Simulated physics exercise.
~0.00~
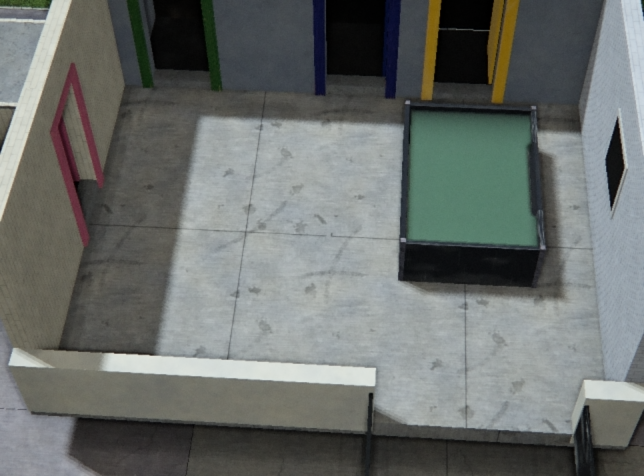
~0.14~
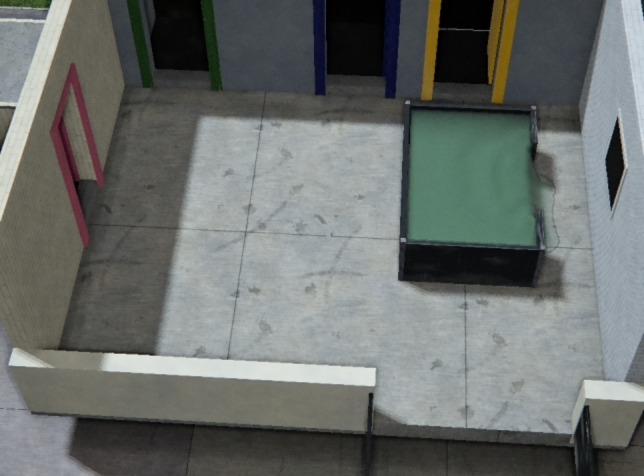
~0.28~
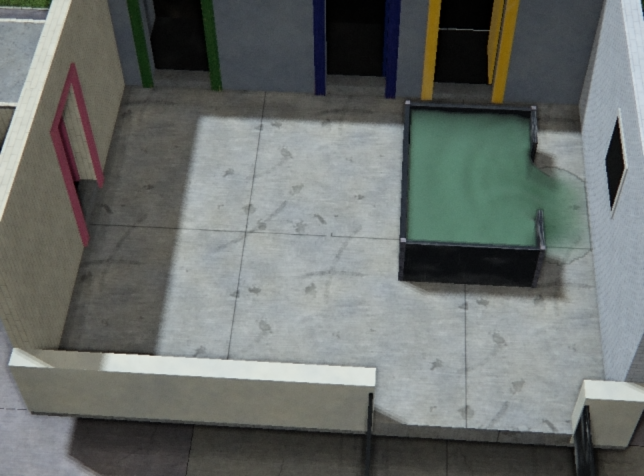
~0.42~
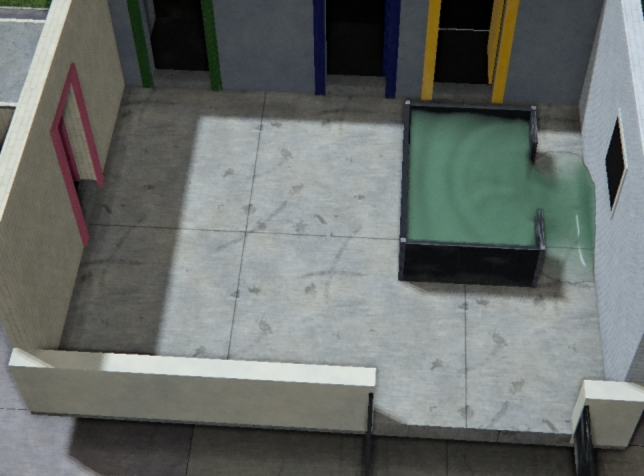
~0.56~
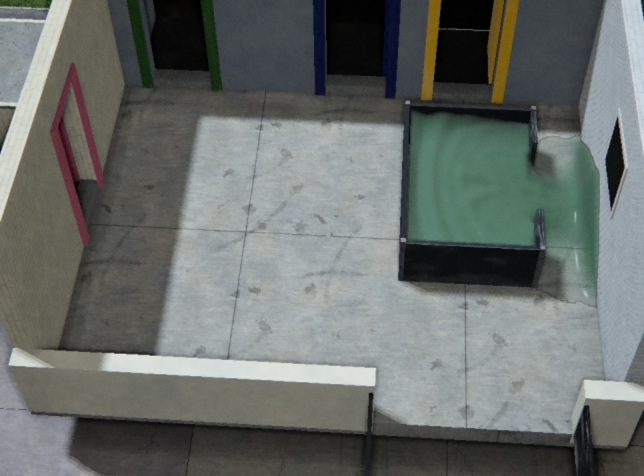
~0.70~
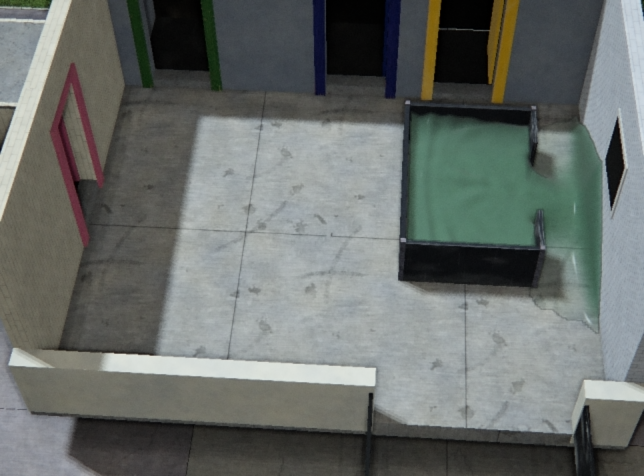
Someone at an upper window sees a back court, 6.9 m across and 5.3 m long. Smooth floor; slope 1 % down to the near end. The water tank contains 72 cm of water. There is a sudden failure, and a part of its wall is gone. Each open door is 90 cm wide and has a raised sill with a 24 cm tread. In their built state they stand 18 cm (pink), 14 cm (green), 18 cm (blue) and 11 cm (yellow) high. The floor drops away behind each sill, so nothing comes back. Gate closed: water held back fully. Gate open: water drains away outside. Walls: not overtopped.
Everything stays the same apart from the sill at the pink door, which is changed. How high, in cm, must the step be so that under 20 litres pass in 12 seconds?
Roughly 5 cm.
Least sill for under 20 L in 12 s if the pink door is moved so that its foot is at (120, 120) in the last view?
Minimum: About 12.5 cm.
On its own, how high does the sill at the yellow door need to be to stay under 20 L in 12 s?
At the yellow door it takes roughly 9.0 centimetres.
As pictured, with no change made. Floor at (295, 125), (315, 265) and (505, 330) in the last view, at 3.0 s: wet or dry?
Status: Submerged / clear / submerged.
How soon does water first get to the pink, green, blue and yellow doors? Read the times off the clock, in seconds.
The pink door gets it at 4.0 s, the green door at 3.2 s, the blue door at 1.8 s and the yellow door at 1.3 s.
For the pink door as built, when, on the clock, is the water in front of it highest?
I'd say near 7.0 seconds.
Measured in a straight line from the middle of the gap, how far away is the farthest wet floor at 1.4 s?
About 3.2 metres out.
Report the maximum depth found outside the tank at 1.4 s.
Up to some 56 centimetres, I'd say.
After 1.4 s water covers 20 % of the floor, deepest (56 cm) near (573, 220); it has not reached the pink door.
After 3.0 s water covers 40 % of the floor, deepest (32 cm) near (573, 220); it has not reached the pink door.
After 12.0 s water covers 95 % of the floor, deepest (10 cm) near (50, 386); 5 cm at the pink door, 0 litres in over its 18 cm sill.
At the pink door as built, the water arrived by 4.2 s and peaked near 9 cm at 6.8 s.
With a sill of 4.5 cm, 25 litres would have come in within the 12 s; with 5.5 cm, 14 litres. So under 20 litres takes about 5 cm.
